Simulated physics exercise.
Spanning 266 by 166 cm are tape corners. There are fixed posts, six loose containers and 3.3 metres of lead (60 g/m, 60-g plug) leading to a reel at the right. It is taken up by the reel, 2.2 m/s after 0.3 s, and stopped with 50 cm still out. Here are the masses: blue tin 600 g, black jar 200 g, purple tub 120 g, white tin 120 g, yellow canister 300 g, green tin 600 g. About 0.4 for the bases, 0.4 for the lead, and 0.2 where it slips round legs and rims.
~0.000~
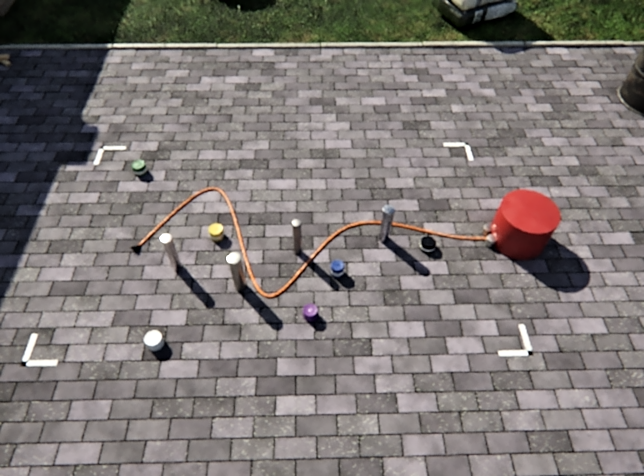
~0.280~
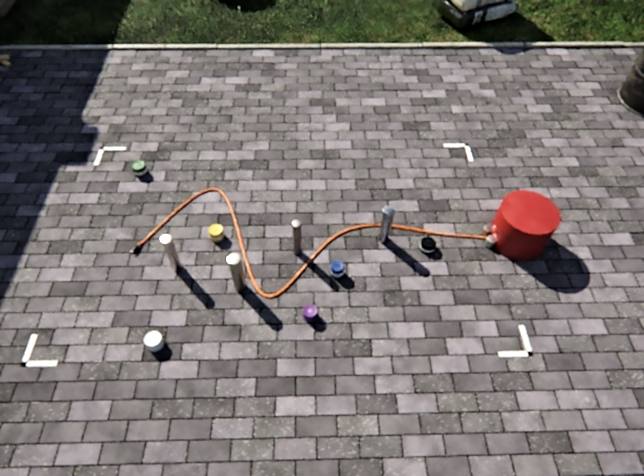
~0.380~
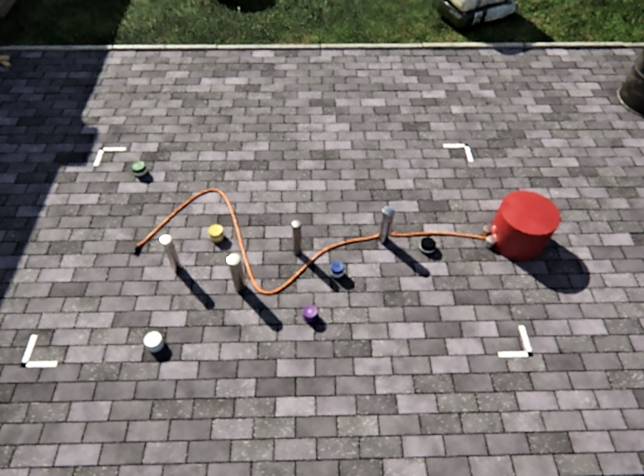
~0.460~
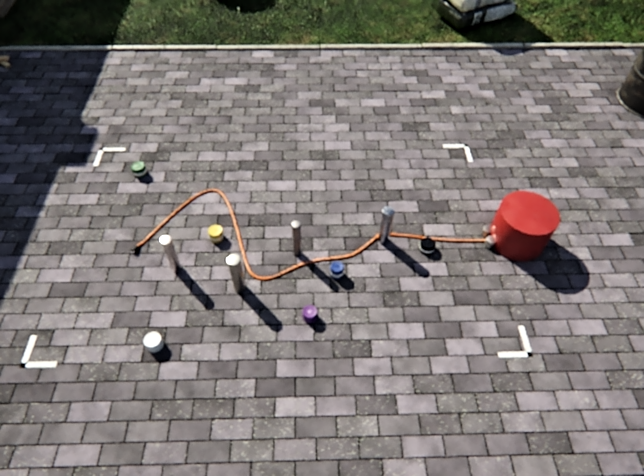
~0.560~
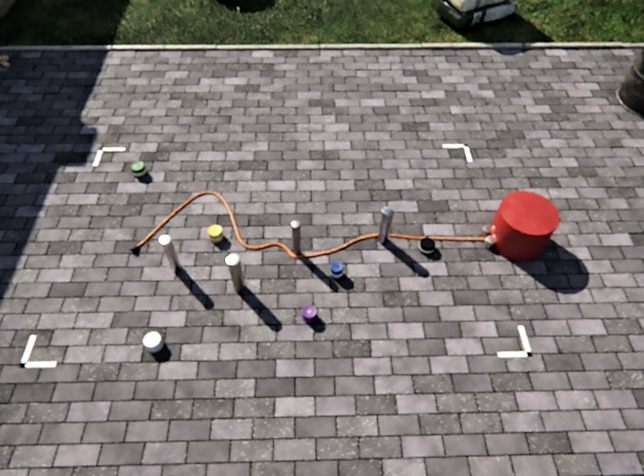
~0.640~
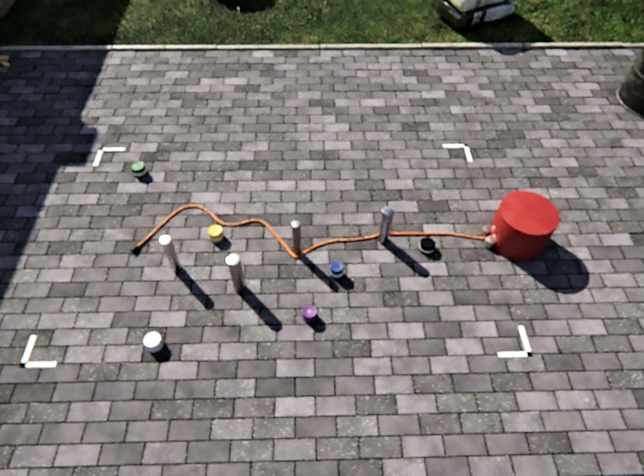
A red reel sat at the right of a paved area while the orange lead winding among posts and small containers was drawn in, its deep middle bend flattening and slipping upward into gentler waves.
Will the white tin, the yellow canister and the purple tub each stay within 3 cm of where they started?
White tin: Yes, it stays close; yellow canister: No, it is displaced; purple tub: Yes, it stays close.
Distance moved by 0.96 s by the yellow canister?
Shift of the yellow canister: Around 8 cm.
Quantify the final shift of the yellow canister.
The yellow canister ends up about 8 cm from its start.
At 1.0 s, plug at (236, 225); yellow canister 7 cm off its start.
At 1.3 s, plug at (309, 275); yellow canister 7 cm off its start.
At 1.6 s, plug at (448, 180); yellow canister 7 cm off its start at (216, 240), blue tin on its side, 83 cm off its start at (473, 255), black jar 10 cm off its start at (433, 231).
At 1.9 s, plug at (523, 251); yellow canister 7 cm off its start, blue tin lifted 7 cm, black jar 14 cm off its start.
At 2.7 s, plug at (519, 246); yellow canister 7 cm off its start at (216, 240), white tin 0 cm off its start at (152, 339), purple tub 0 cm off its start at (310, 311), blue tin on its side, 166 cm off its start at (606, 245).
